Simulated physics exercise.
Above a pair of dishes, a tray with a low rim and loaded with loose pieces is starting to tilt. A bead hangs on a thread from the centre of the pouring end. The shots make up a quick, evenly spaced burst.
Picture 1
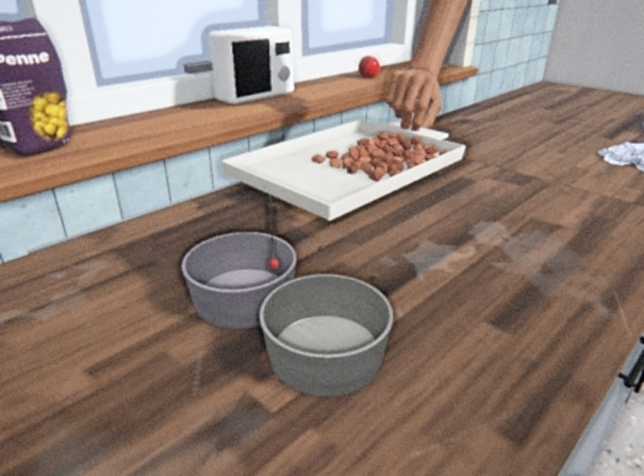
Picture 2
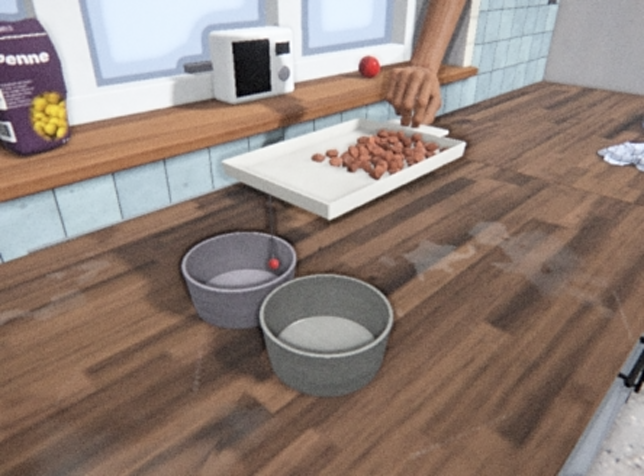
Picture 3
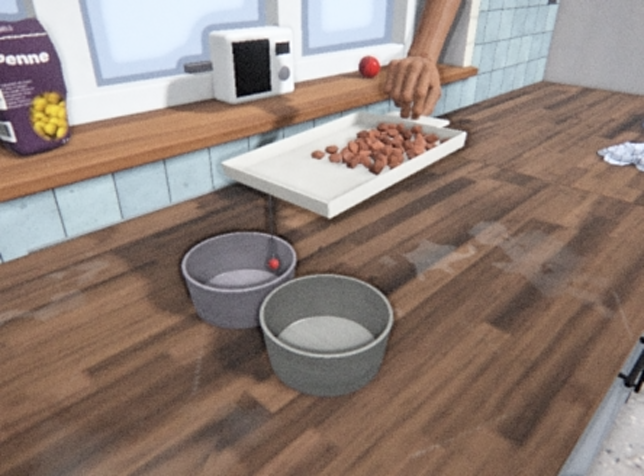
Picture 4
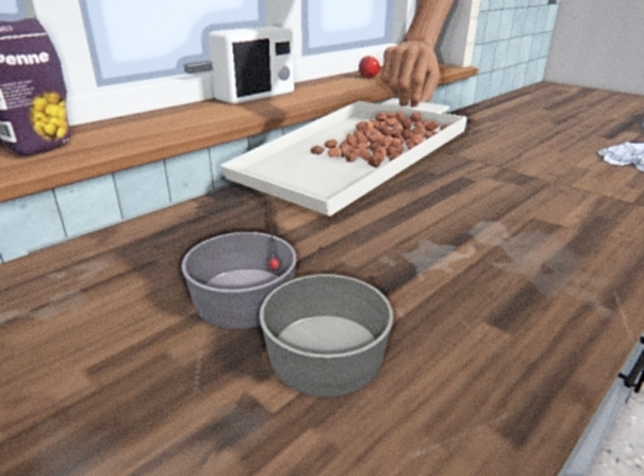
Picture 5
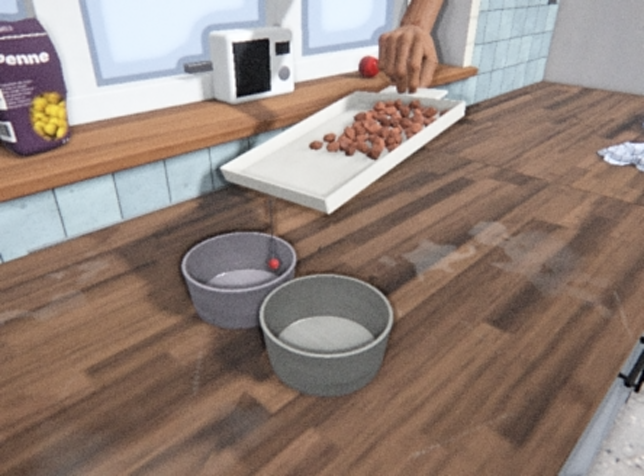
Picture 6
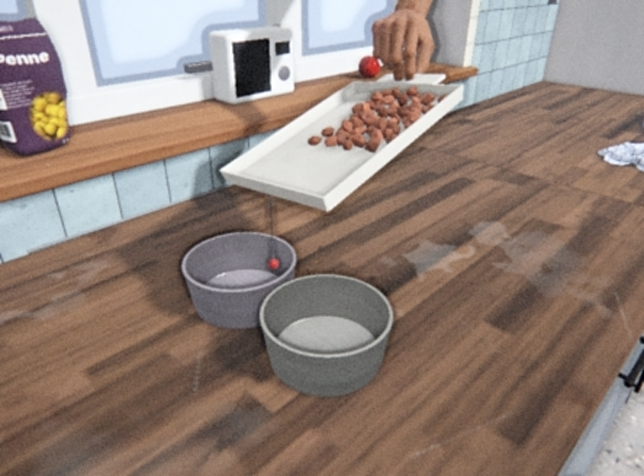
At first, a hand holds the far end of a level white tray of reddish-brown pieces above two empty grey dishes, a small red bead hanging below it. Then the hand slowly raises that end, and the tray tilts slightly toward its near left corner, the pieces staying bunched near the hand.
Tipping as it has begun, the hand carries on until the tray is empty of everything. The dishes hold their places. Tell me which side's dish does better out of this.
The dish on the left does better.
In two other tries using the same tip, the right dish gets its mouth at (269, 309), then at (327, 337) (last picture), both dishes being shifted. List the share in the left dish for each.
About 70 per cent, then about 80 per cent.
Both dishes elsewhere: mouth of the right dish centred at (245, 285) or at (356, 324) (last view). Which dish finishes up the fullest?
Try 1 - the dish at right, try 2 - the dish at left.
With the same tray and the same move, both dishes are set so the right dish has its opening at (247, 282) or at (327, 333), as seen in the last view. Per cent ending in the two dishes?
Near 80 % and 90 %.
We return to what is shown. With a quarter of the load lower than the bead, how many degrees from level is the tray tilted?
Angle: Close to 75°.
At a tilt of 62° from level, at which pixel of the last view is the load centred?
The load is centred near (250, 163).
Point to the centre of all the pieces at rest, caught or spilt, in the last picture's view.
I'd say the middle ends up at about (232, 295).
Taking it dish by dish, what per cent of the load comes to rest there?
At the end, 90 percent of the load sits in the left dish and 0 percent in the right dish.
Soon after the last picture, tray tipped steeply; nearly all on the tray; a stray few in the left dish; a small part in the air.
A little later, tray tipped past a quarter turn; about a third on the tray; about half in the left dish; a small part outside both; a small part in the air.
Later still, tray tipped past a quarter turn; most in the left dish; a small part outside both.
At rest, tray tipped past a quarter turn; none in the right dish; most in the left dish; a small part outside both.
